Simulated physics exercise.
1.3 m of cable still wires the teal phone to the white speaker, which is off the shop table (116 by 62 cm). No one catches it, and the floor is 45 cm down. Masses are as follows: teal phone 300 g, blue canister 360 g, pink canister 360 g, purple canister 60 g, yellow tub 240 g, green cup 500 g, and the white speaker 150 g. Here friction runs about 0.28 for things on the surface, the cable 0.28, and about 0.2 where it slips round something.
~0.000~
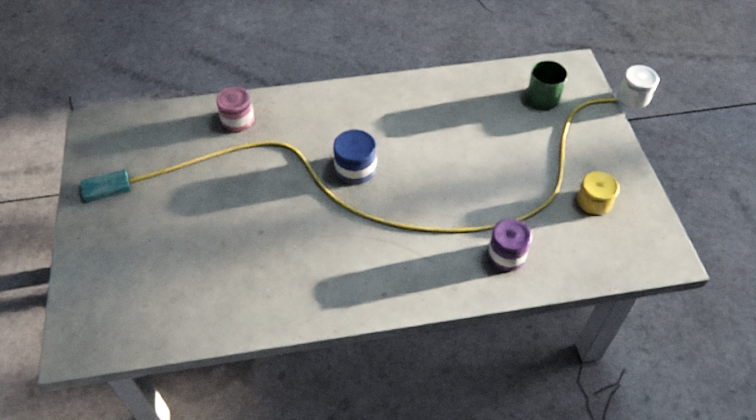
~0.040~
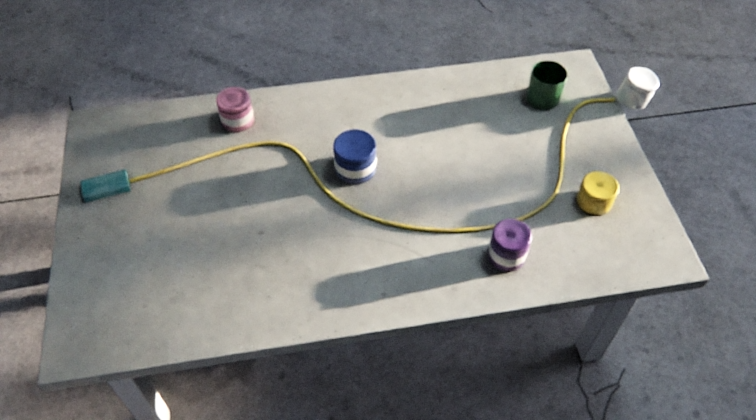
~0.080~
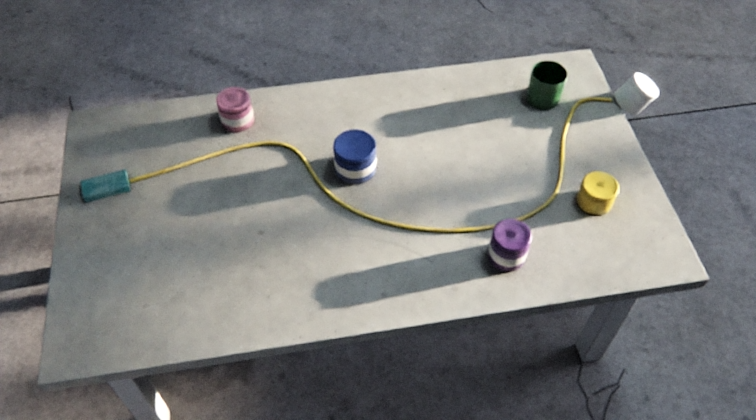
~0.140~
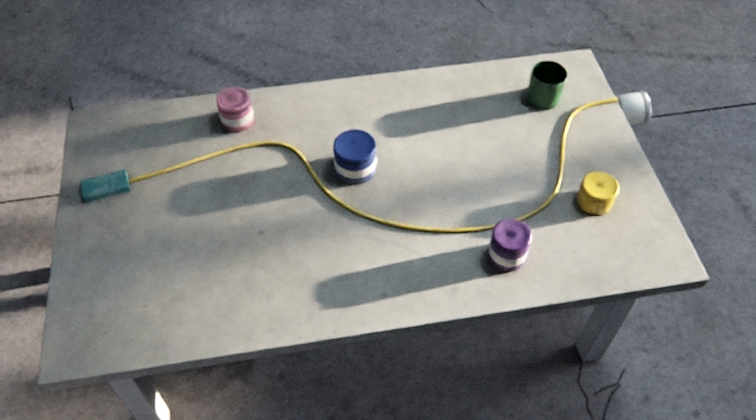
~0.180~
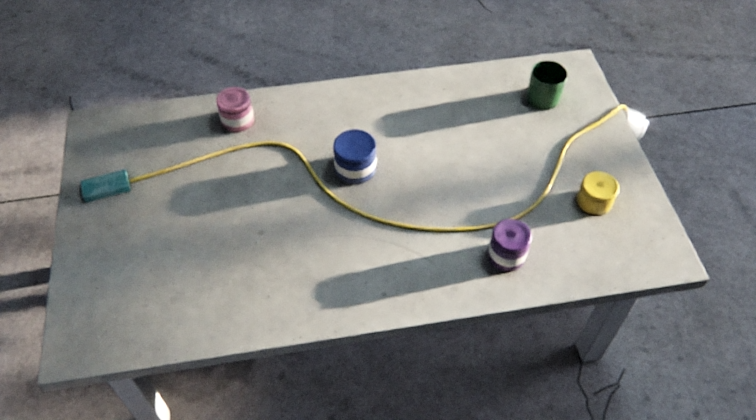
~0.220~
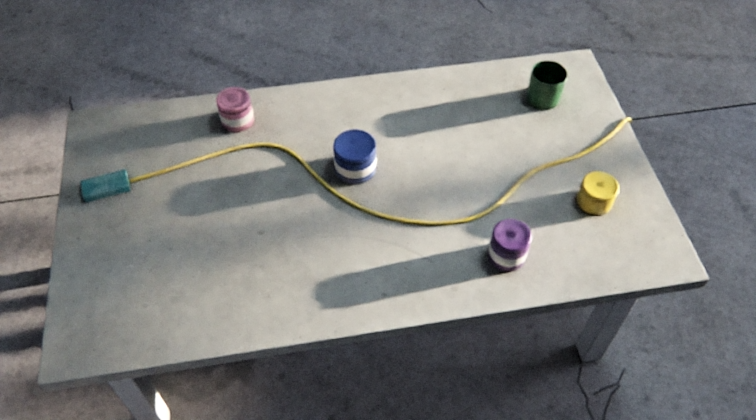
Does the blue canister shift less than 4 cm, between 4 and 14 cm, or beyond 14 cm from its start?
I expect it will go almost nowhere.
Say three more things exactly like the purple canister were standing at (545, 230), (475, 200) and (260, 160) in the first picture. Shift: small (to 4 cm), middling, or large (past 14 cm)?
My read, first to last: Low, high, high.
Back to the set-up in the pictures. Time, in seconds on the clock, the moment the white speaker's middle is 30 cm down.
Time: 0.32 s.
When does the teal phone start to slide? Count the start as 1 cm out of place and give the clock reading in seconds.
Teal phone at 0.36 s on the clock.
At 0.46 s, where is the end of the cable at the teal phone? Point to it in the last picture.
Somewhere about (164, 198) in the final view.
By 0.5 s, the cable's tail end at (164, 198); white speaker over the edge, teal phone 7 cm off its start.
By 0.7 s, the cable's tail end at (189, 197); white speaker over the edge, teal phone 12 cm off its start.
By 1.0 s, the cable's tail end at (189, 197); white speaker over the edge, teal phone 12 cm off its start at (166, 186).
By 1.2 s, the cable's tail end at (189, 197); white speaker over the edge, teal phone 12 cm off its start.
By 2.4 s, the cable's tail end at (189, 197); blue canister 1 cm off its start at (354, 142), white speaker over the edge, teal phone 12 cm off its start at (166, 186).
